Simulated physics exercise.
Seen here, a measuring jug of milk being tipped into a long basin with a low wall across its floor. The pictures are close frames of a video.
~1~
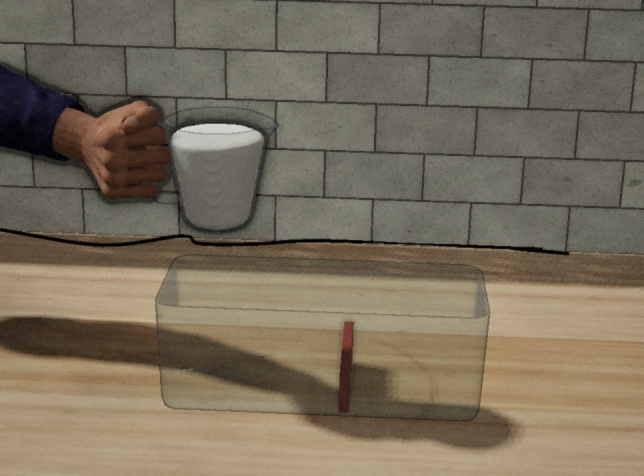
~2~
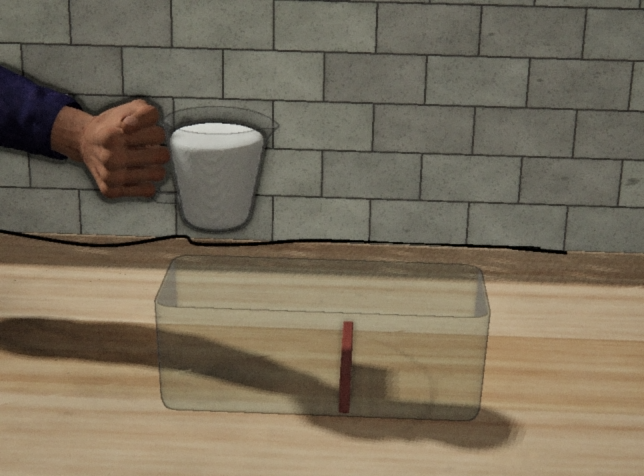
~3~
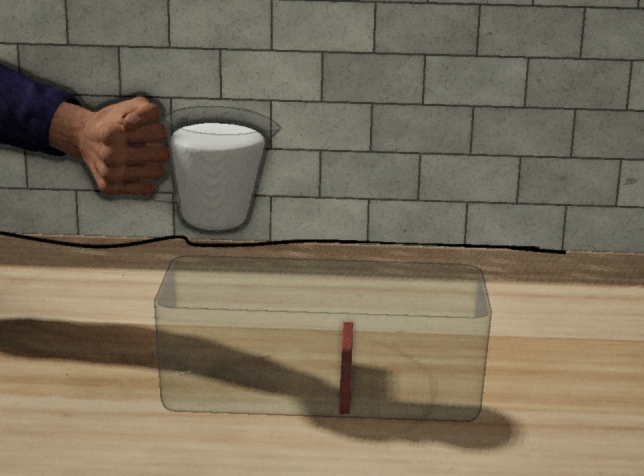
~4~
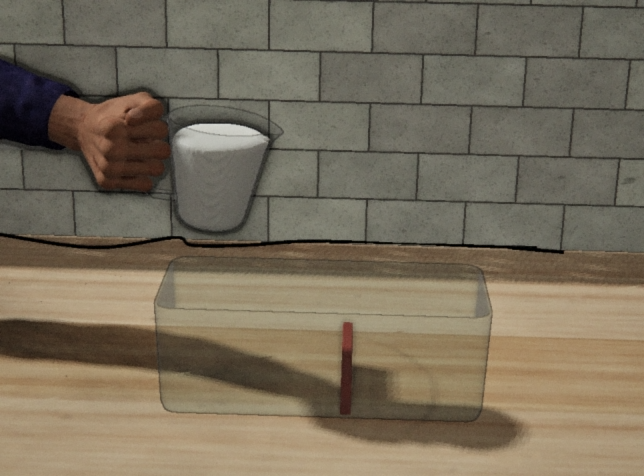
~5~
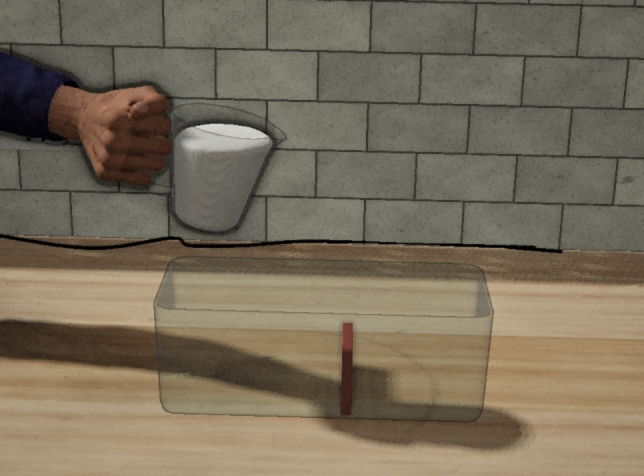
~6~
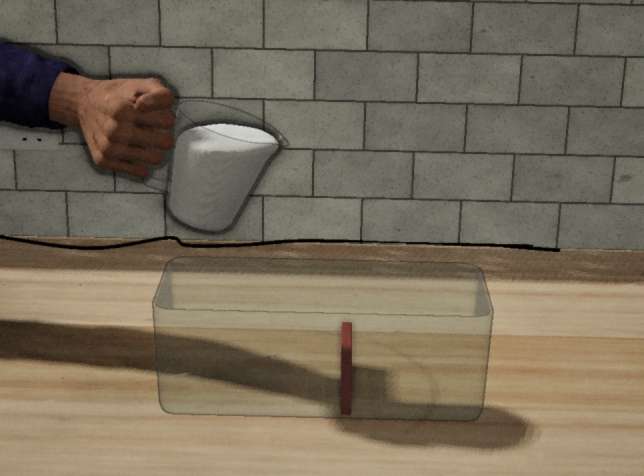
At first, a fist is beside an upright clear jug of white milk, above a long transparent basin with a low red wall across its floor. The jug then leans gradually to the right, its milk shifting toward the lowered rim, while the basin stays still and empty below.
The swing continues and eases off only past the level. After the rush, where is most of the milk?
It is the left-hand one.
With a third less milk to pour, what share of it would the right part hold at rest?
Near 5 %.
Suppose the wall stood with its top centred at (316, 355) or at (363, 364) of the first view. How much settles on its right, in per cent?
In turn 80 and 20 in a hundred.
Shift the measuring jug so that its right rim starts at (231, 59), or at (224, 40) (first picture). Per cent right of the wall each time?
About 5 and 5 per cent.
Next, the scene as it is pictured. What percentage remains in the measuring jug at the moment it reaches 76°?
Close to 60 per cent.
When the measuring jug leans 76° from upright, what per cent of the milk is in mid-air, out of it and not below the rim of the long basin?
Close to 20 per cent.
A moment on, the tilt is 76° and 61 per cent is still to pour, 5 is left of the wall and 11 right of it.
Next, the tilt is 110° and 6 per cent is still to pour, 54 is left of the wall and 32 right of it.
Then the tilt is 116° and 0 per cent is still to pour, 65 is left of the wall and 34 right of it.
Later the tilt is 116° and 0 per cent is still to pour, 65 is left of the wall and 34 right of it.
At rest 65 per cent lies left of the wall, 34 right of it and 1 outside.
